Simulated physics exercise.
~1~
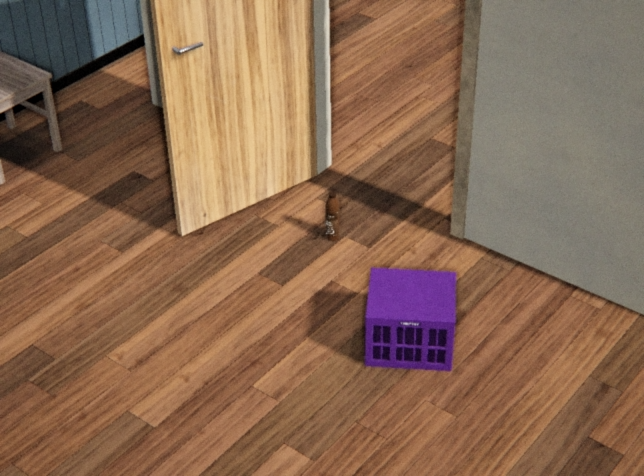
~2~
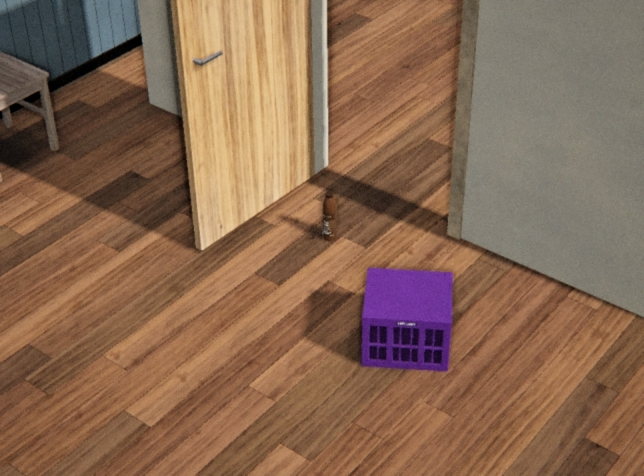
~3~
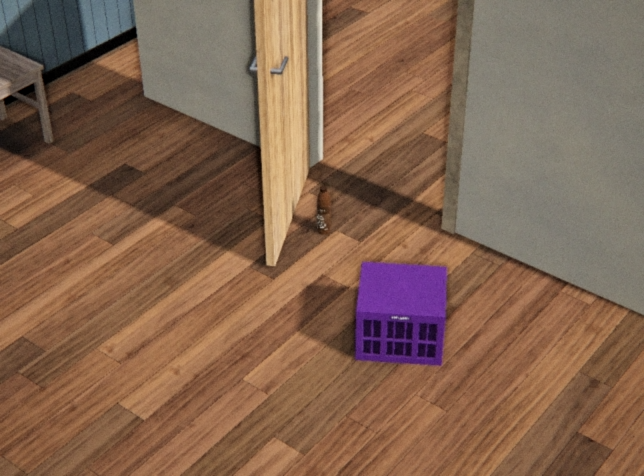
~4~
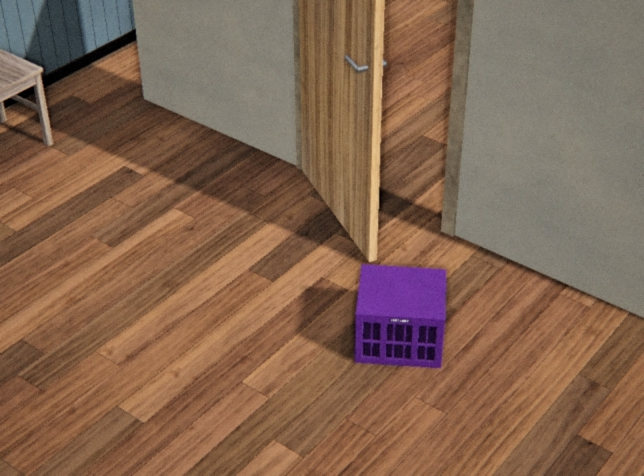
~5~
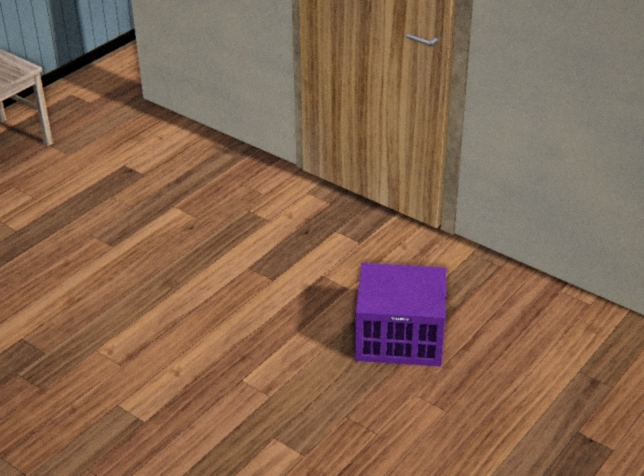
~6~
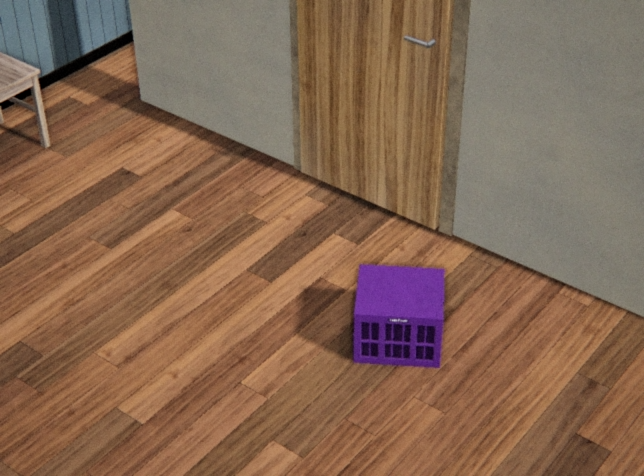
The clip opens on a wooden door standing wide open above a plank floor, with a small brown bottle upright near the doorway and a purple crate in front of it to the right. A pale wooden seat sits at the upper left, and the view sways slightly. The door begins to swing toward the right, its free edge sweeping across the floor while the bottle still stands. As it continues toward the frame, the door hides the bottle from view. It then closes completely, leaving the bottle out of sight and the purple crate resting where it was.
